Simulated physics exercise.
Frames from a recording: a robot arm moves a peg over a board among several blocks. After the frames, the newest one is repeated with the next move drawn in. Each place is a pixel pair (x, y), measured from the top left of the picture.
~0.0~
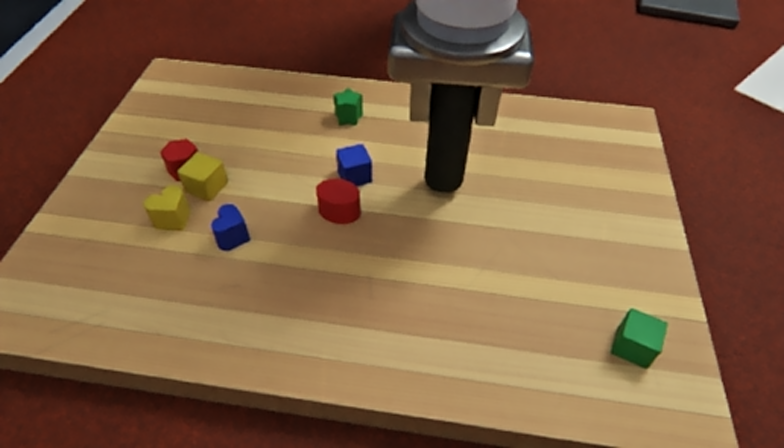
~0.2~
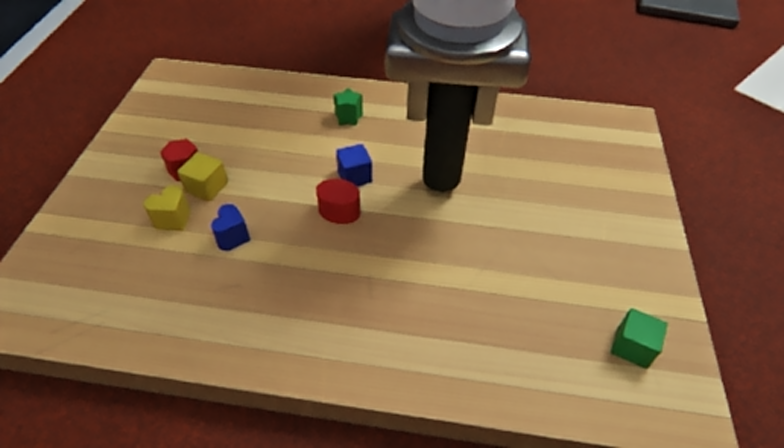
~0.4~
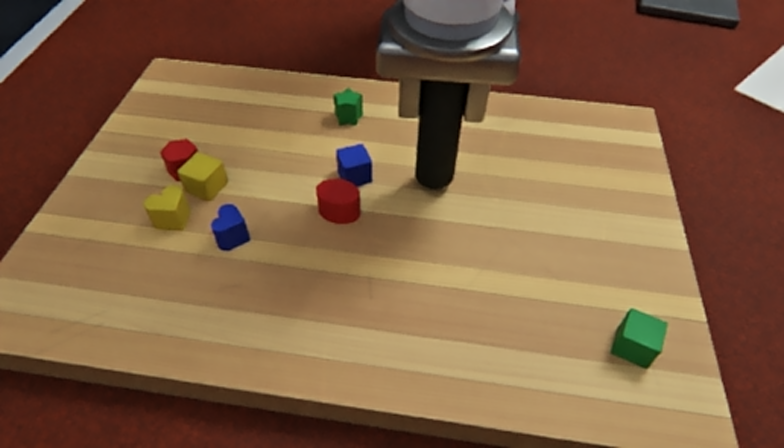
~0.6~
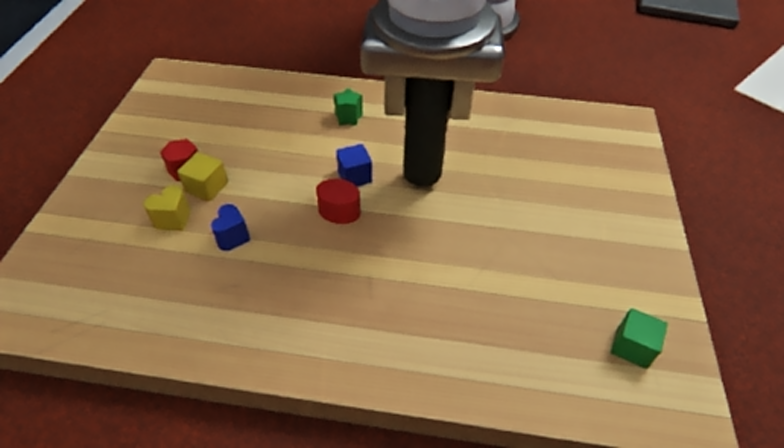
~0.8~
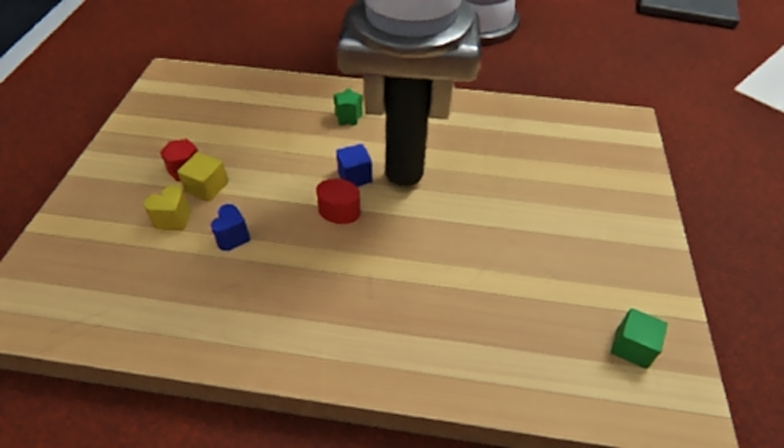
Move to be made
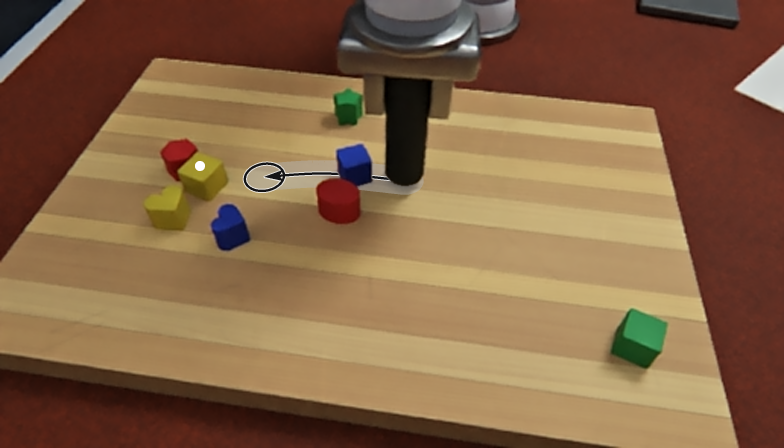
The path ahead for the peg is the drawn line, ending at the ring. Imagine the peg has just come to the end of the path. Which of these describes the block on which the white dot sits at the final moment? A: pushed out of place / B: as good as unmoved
That would be B.
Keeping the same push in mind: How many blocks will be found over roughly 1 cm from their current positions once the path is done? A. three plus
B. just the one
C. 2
(B)
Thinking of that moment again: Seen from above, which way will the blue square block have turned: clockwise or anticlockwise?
Clockwise, looking down.
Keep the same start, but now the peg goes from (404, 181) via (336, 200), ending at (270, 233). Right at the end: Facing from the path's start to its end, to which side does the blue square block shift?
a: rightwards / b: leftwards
a - rightwards.
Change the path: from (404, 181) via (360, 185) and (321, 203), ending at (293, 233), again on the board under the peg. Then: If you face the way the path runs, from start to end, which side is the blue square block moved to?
With start-to-end as forward, it shifts right.
The drawn path runs from (404, 181) over (358, 176) and (312, 174) to (264, 177); the dot is on the yellow square block.
What follows on the original path. One third of the way, peg at (357, 168); blue square block at (322, 148), turned 25° clockwise.
Two thirds of the way, peg at (310, 167); blue square block at (283, 138), turned 75° clockwise.
At the end, peg at (263, 170); yellow square block not moved; blue square block at (266, 133), turned 100° clockwise.
